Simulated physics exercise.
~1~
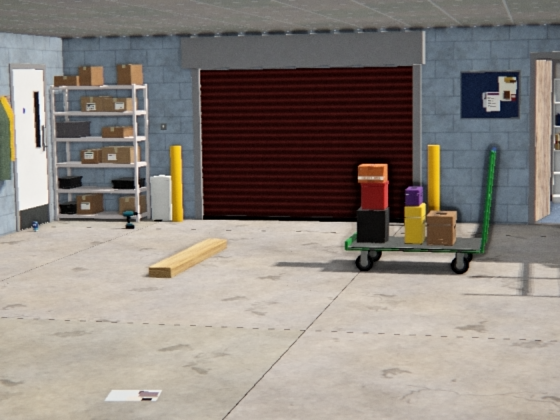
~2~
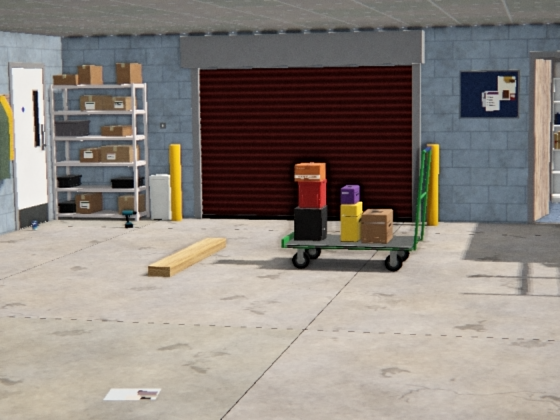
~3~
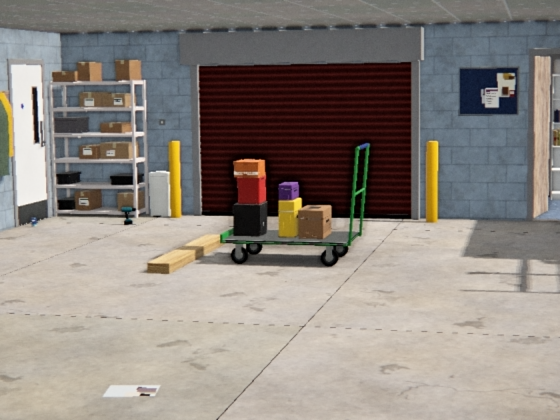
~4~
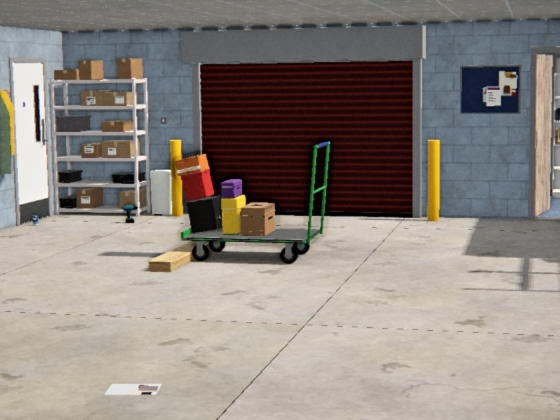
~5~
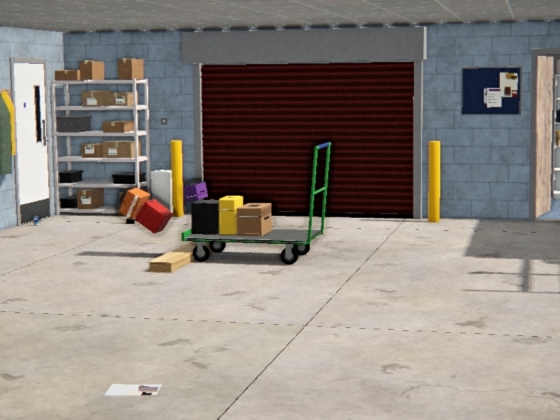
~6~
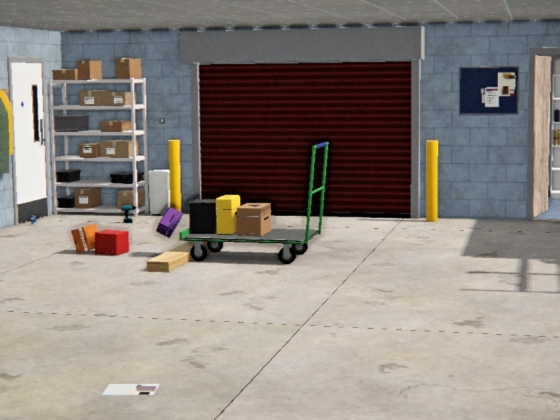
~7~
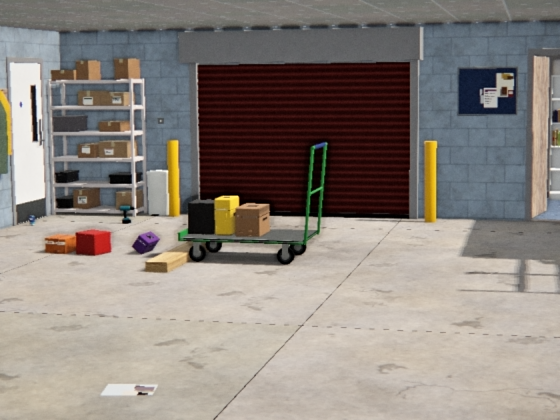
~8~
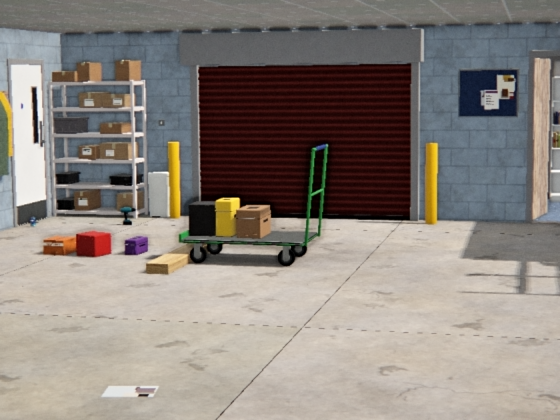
The video shows a loaded green platform trolley rolling left across a garage floor until it stops at a low wooden sill. The orange, red and purple boxes tumble off its front onto the floor, while the black, yellow and brown ones stay on the deck.
